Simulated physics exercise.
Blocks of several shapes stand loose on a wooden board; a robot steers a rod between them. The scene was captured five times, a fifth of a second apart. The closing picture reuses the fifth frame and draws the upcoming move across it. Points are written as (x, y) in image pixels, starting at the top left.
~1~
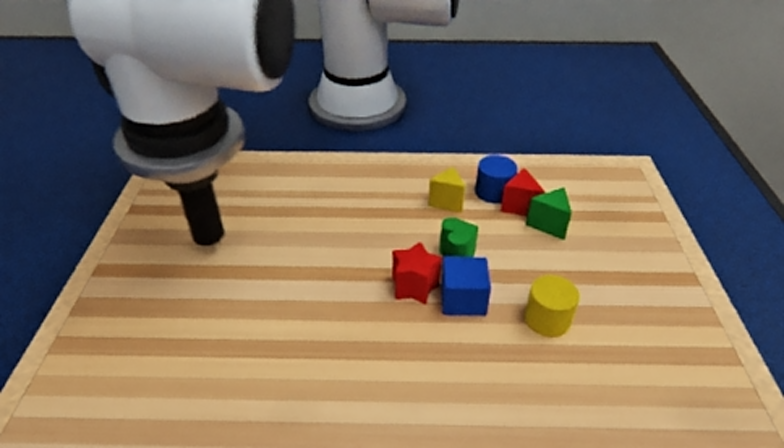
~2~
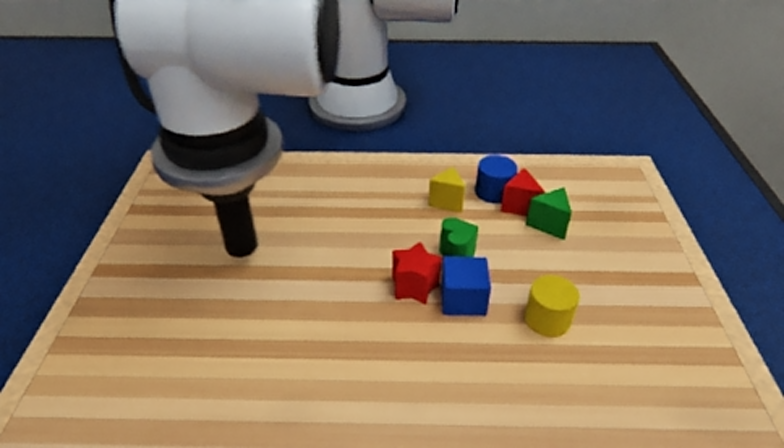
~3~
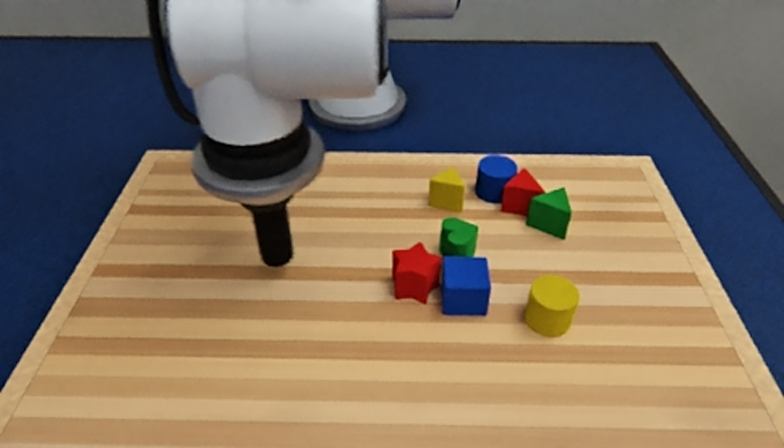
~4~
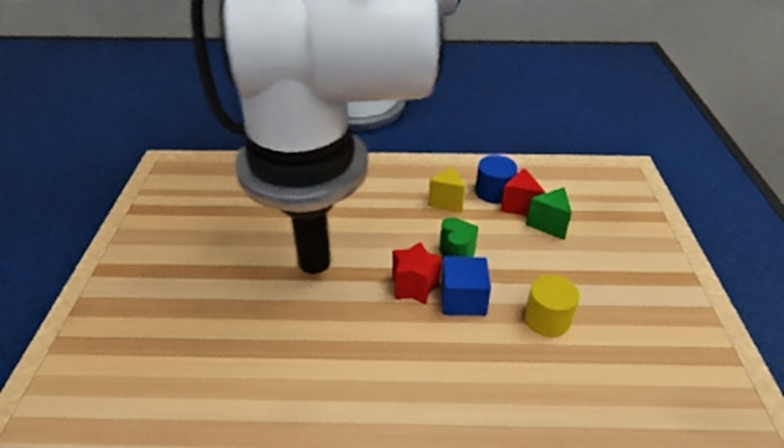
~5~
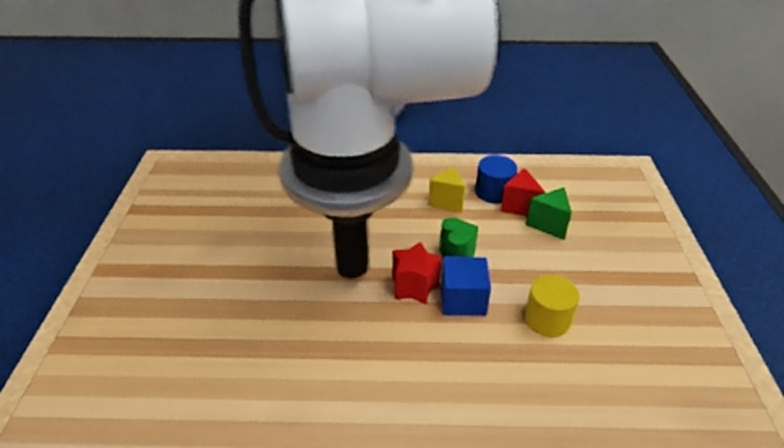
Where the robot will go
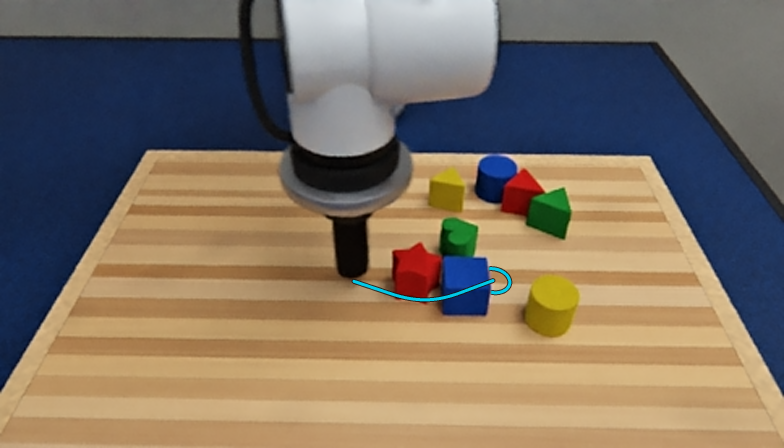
A robot arm moves its black rod rightward across the board toward the still red star.
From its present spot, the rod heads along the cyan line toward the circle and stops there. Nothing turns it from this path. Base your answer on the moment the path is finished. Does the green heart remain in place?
It seems not.
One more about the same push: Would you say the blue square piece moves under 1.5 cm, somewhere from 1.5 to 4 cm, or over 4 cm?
It moves quite far, over 4 cm.
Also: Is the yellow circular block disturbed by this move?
That block ends up displaced.
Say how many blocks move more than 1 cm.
The count will be 3 or more.
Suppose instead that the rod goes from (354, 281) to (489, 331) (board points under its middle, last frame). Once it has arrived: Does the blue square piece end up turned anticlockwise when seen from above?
I believe not.
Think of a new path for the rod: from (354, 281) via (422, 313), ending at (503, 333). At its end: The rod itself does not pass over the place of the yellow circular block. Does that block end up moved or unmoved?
It will be resting on its spot.
Drawn move, from (354, 281) through (400, 296) and (450, 296) to (493, 280).
What follows on the original path. One third of the way, rod (400, 283); red star block (432, 258), turned 20° anticlockwise; blue square piece (475, 271), turned 10° clockwise.
Two thirds of the way, rod (452, 283); red star block (480, 254), turned 30° anticlockwise; green heart (466, 223), turned 35° anticlockwise; blue square piece (527, 269), turned 30° clockwise; yellow circular block (567, 294).
At the end, rod (495, 267); red star block (515, 235), turned 45° anticlockwise; green heart (469, 218), turned 65° anticlockwise; blue square piece (544, 267), turned 60° clockwise; yellow circular block (574, 297).
